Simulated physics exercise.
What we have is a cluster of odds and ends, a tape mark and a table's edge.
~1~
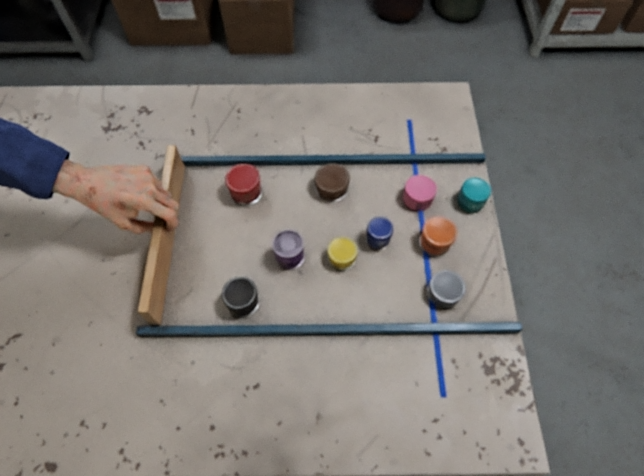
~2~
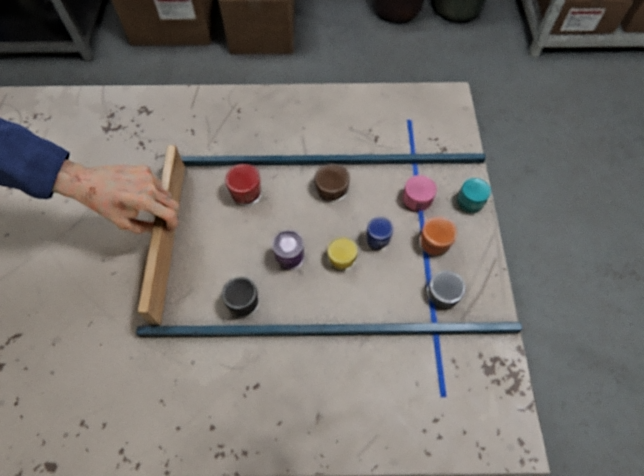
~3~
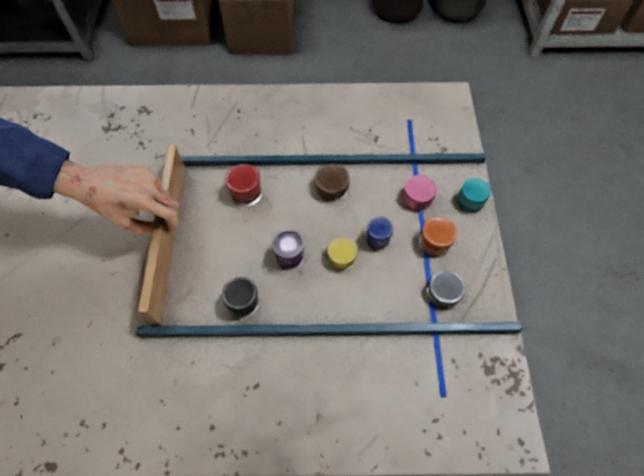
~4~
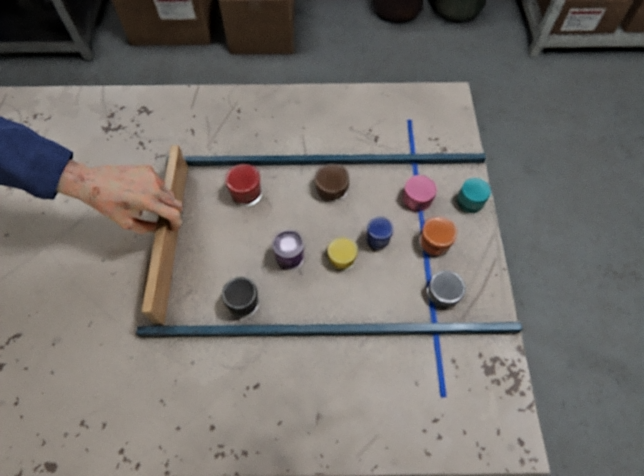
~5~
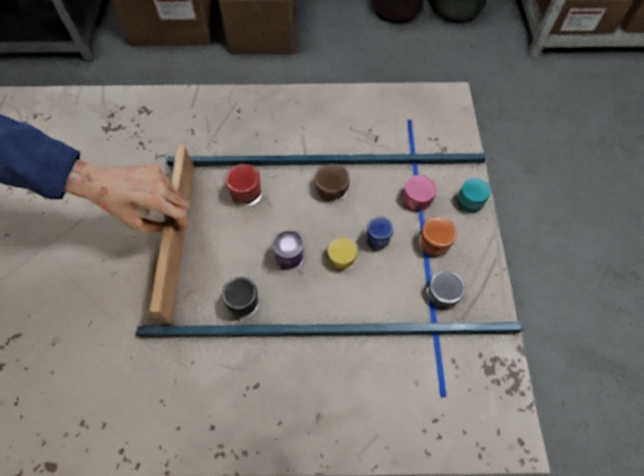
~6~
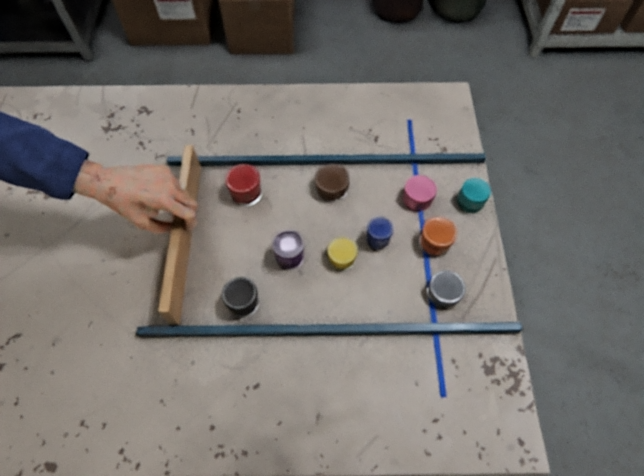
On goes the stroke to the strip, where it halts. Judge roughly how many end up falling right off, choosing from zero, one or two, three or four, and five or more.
I expect every piece to stay on the table.
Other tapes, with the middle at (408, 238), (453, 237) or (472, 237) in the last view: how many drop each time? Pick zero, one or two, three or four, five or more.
The falls would be none at all; just one or two; five or more.
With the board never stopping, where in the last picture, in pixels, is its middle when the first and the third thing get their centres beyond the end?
About (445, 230), then about (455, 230).
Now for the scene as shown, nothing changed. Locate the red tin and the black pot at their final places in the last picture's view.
The red tin at (437, 185), the black pot at (450, 296).
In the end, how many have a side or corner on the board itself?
The count in contact is 4.
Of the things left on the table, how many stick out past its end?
The count would be 0.
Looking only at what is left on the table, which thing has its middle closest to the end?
Foremost: The turquoise tub.
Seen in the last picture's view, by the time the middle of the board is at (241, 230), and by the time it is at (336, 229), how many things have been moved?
I make it 2 at the first spot and 5 at the other.
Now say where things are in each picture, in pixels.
The first picture shows turquoise tub (474, 195); grey tin (446, 290); orange pot (438, 237); board (164, 231); tape (424, 237).
The second picture shows grey tin (446, 290); brown pot (332, 183).
The third picture shows orange pot (438, 237); black pot (241, 297).
The fourth picture shows turquoise tub (474, 196); yellow pot (342, 254).
The fifth picture shows grey tin (446, 290); purple tin (289, 250).
The sixth picture shows turquoise tub (474, 196); grey tin (446, 290); orange pot (438, 237); board (183, 230); tape (424, 237).
Soon after, none off yet; turquoise tub at rest near (474, 196); grey tin at rest near (446, 290); orange pot at rest near (438, 237).
In the end, the number that fall off is zero.
